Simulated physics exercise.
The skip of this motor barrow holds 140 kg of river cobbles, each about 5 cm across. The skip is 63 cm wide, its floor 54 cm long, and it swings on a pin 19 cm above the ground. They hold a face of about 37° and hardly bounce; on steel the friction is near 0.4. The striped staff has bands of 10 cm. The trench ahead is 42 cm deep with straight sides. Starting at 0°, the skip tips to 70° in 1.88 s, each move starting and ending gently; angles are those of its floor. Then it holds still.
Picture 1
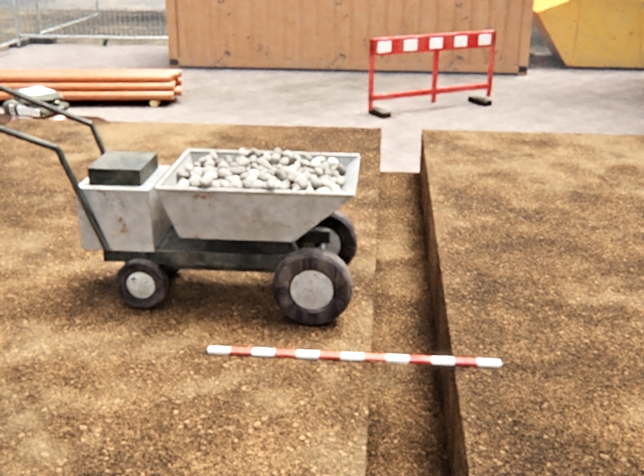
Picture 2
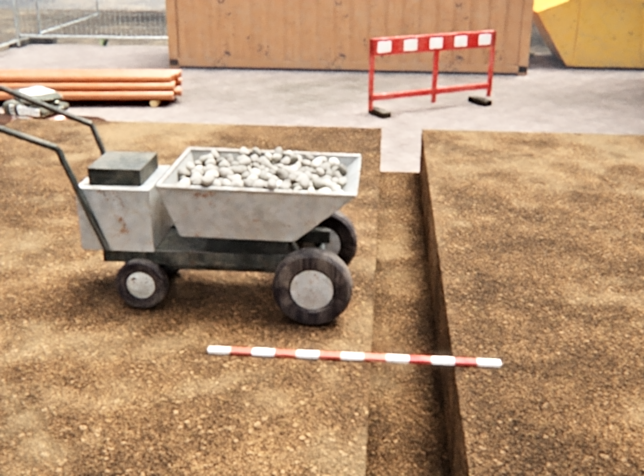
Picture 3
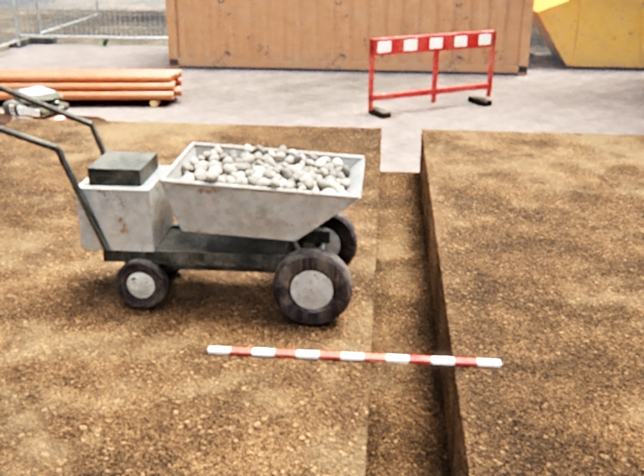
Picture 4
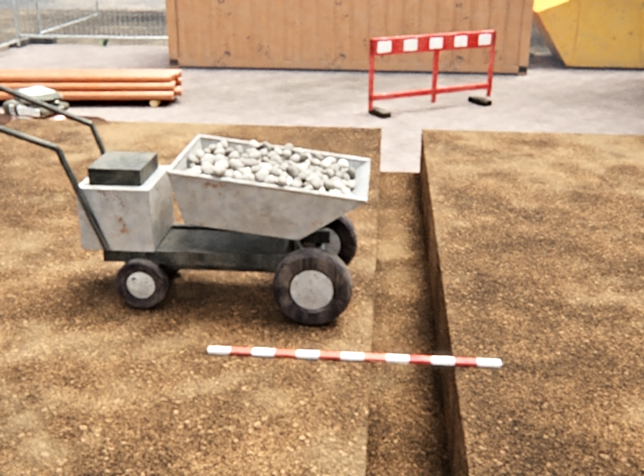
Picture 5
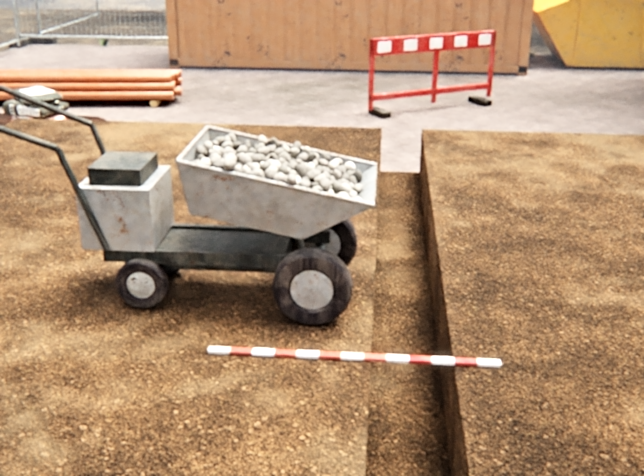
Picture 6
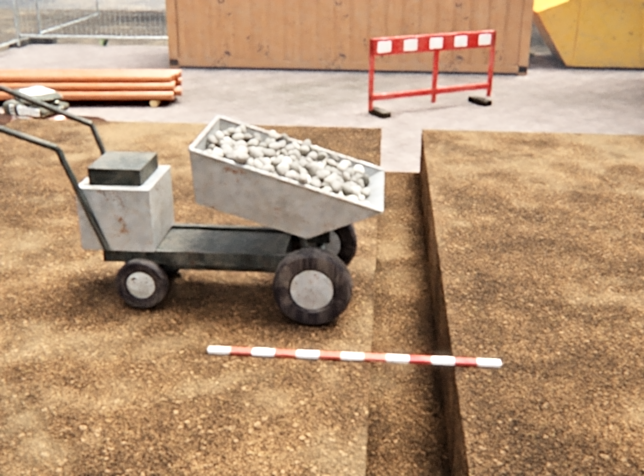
The grey skip of a motor barrow, heaped with pale cobbles, stands at the left of a brown gravelly site, seen from slightly above and to the side. A striped red-and-white staff lies in front, a straight-sided trench runs to the right, and a barrier, orange pipes and wooden wall stand behind. The skip's rear rises gradually, tilting its floor down rightward, while barrow and camera stay still.
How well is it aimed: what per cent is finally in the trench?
Close to 41 in a hundred.
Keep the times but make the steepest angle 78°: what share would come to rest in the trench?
It would be near 45 per cent.
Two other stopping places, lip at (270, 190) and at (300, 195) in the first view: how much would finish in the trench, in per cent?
First some 95, then 100 per cent.
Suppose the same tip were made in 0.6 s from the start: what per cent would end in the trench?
It would be near 25 per cent.
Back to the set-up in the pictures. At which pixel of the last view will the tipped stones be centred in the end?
Near (467, 300).
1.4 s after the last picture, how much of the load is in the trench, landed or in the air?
Some 25 per cent.
Then, 0.8 s after the last picture the floor is at 59°, 97 % in the skip, 3 % in the trench; the foremost stones are at (443, 270).
Then, 1.4 s after the last picture the floor is at 70°, 24 % in the skip, 25 % in the trench, 51 % past the trench; the foremost stones are at (577, 312).
Then, 1.7 s after the last picture the floor is at 70°, 4 % in the skip, 35 % in the trench, 61 % past the trench; the foremost stones are at (639, 314).
Then, 3.7 s after the last picture the floor is at 70°, 0 % in the skip, 41 % in the trench, 59 % past the trench; the foremost stones are past the picture's edge.
